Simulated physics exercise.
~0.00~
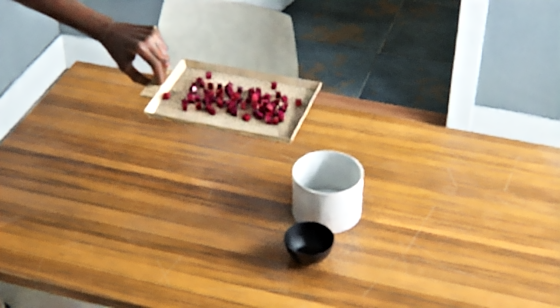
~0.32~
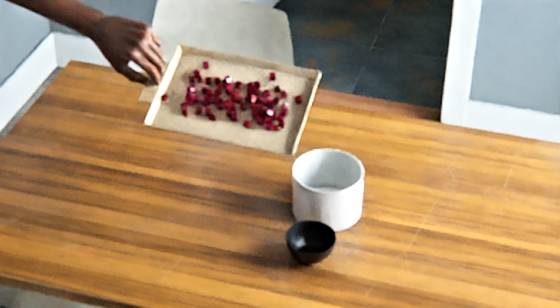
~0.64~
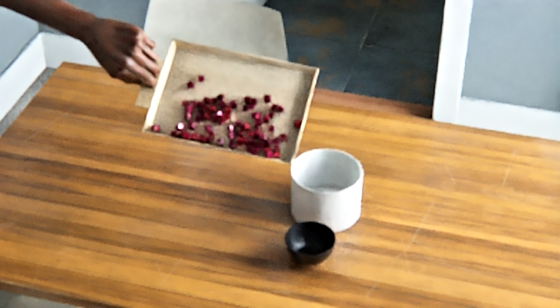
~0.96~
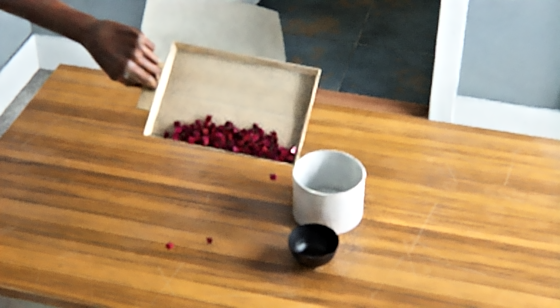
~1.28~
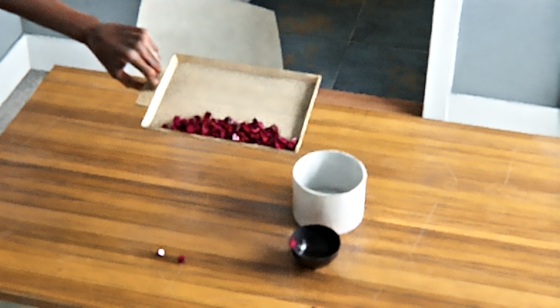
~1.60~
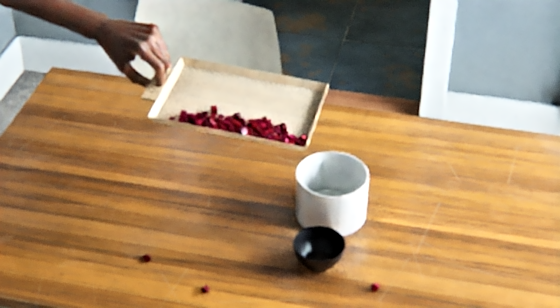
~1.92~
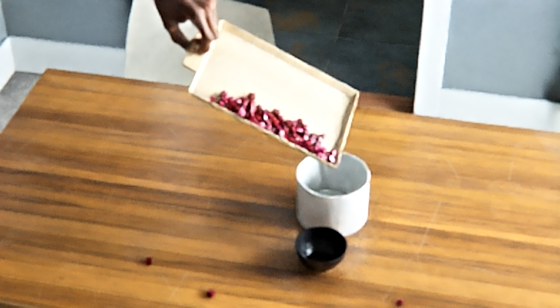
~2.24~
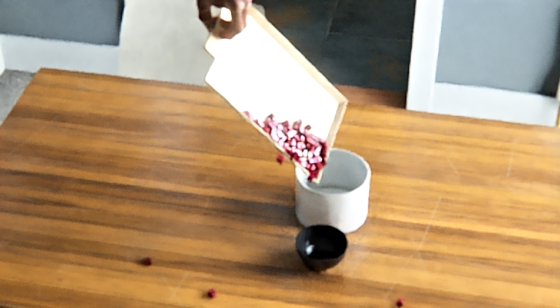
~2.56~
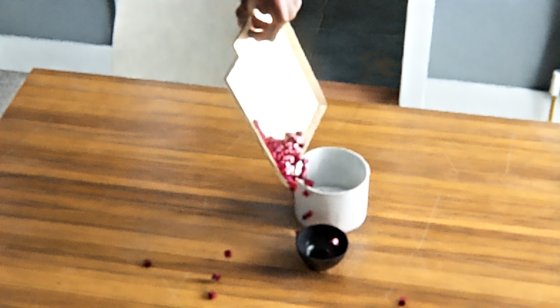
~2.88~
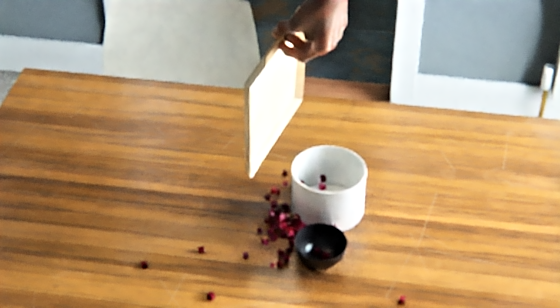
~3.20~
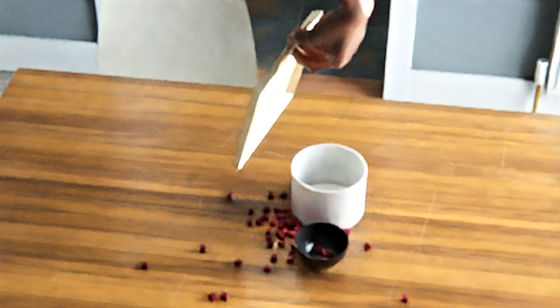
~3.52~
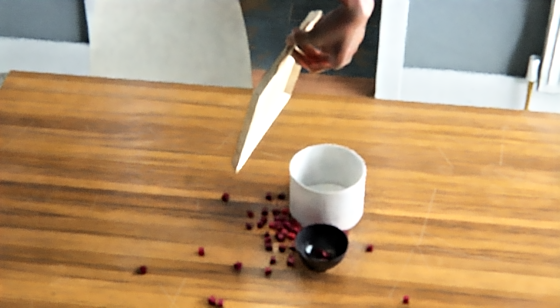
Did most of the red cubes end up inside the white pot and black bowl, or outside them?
Most of them ended up outside, scattered on the table beside the pot and bowl. Only a small share landed in either container.
